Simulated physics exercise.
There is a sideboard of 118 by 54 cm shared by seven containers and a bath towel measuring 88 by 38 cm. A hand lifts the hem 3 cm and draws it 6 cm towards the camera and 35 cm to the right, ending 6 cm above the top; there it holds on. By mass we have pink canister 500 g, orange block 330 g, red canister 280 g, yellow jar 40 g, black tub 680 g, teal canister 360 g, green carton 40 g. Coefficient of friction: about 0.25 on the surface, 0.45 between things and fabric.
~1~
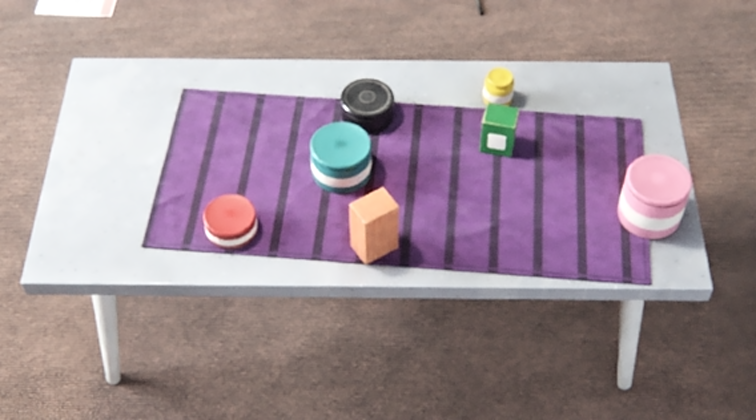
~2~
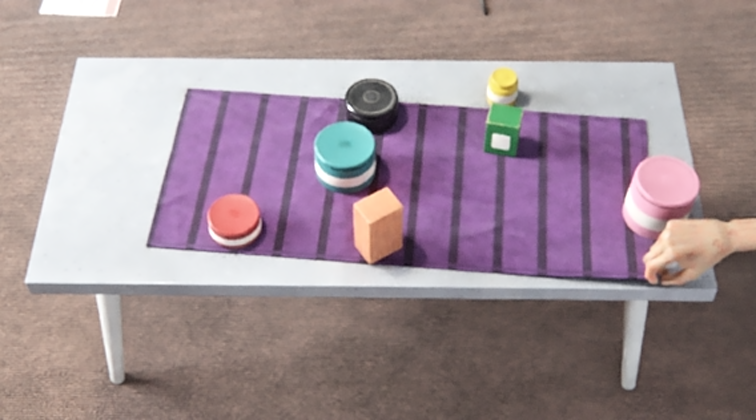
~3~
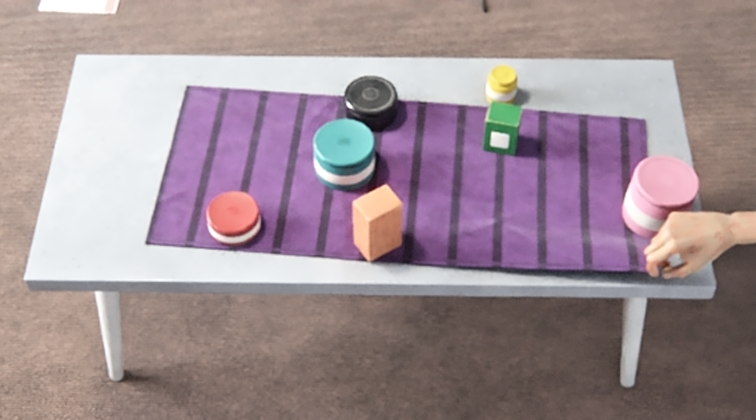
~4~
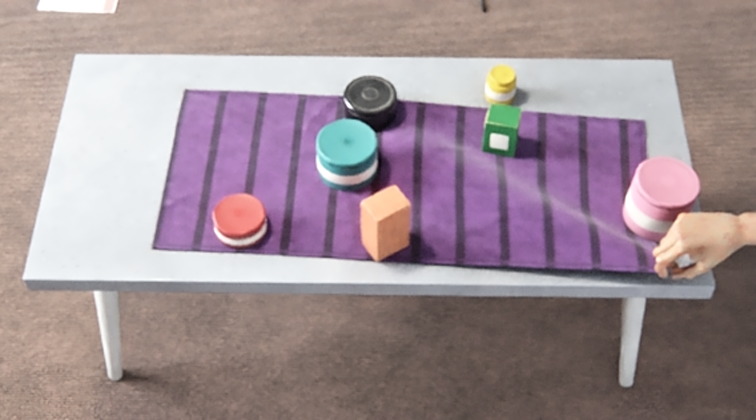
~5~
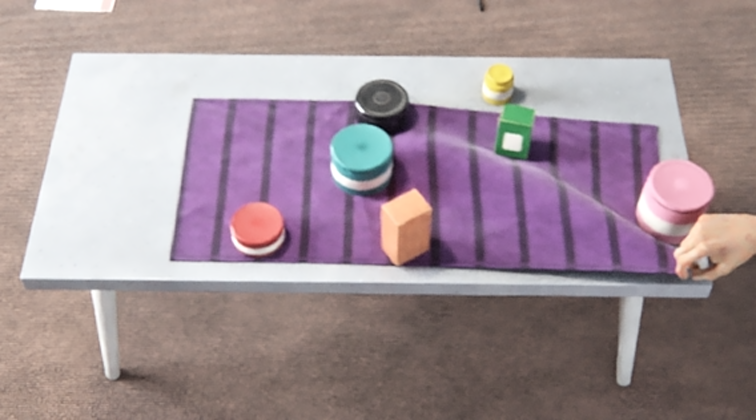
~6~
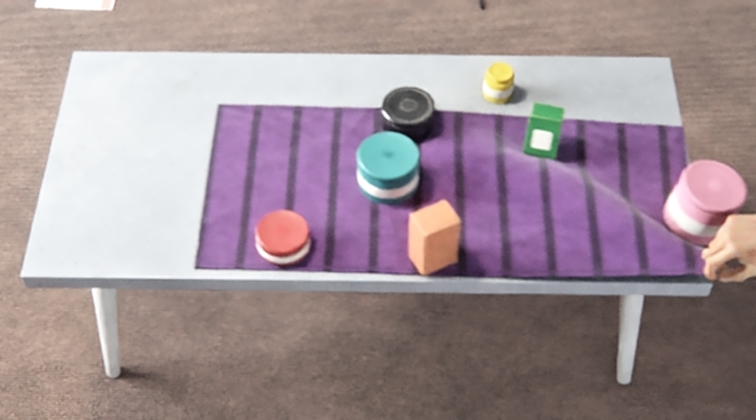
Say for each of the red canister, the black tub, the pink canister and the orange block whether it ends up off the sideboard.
Red canister - yes, off; black tub - no; pink canister - yes, off; orange block - yes, off.
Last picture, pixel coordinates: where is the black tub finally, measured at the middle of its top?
(539, 145).
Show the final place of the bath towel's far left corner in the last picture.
Around pixel (337, 157).
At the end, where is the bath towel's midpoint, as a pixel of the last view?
Its centre lands at about (591, 228).
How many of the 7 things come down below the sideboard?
It adds up to 3.
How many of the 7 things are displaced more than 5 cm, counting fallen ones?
That gives 6.
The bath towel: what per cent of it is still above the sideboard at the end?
Near 55 in a hundred.
Next, 85 % of the bath towel is still over the top; pink canister over the edge, orange block 20 cm off its start, red canister 20 cm off its start.
Then, 70 % of the bath towel is still over the top; pink canister over the edge, orange block 30 cm off its start, red canister on its side, 30 cm off its start.
After that, 60 % of the bath towel is still over the top; orange block over the edge, red canister over the edge, pink canister over the edge.
Later, 55 % of the bath towel is still over the top; orange block over the edge, red canister over the edge, black tub 33 cm off its start.
At the end, 55 % of the bath towel is still over the top; orange block over the edge, red canister over the edge, black tub 34 cm off its start at (539, 145), pink canister over the edge.
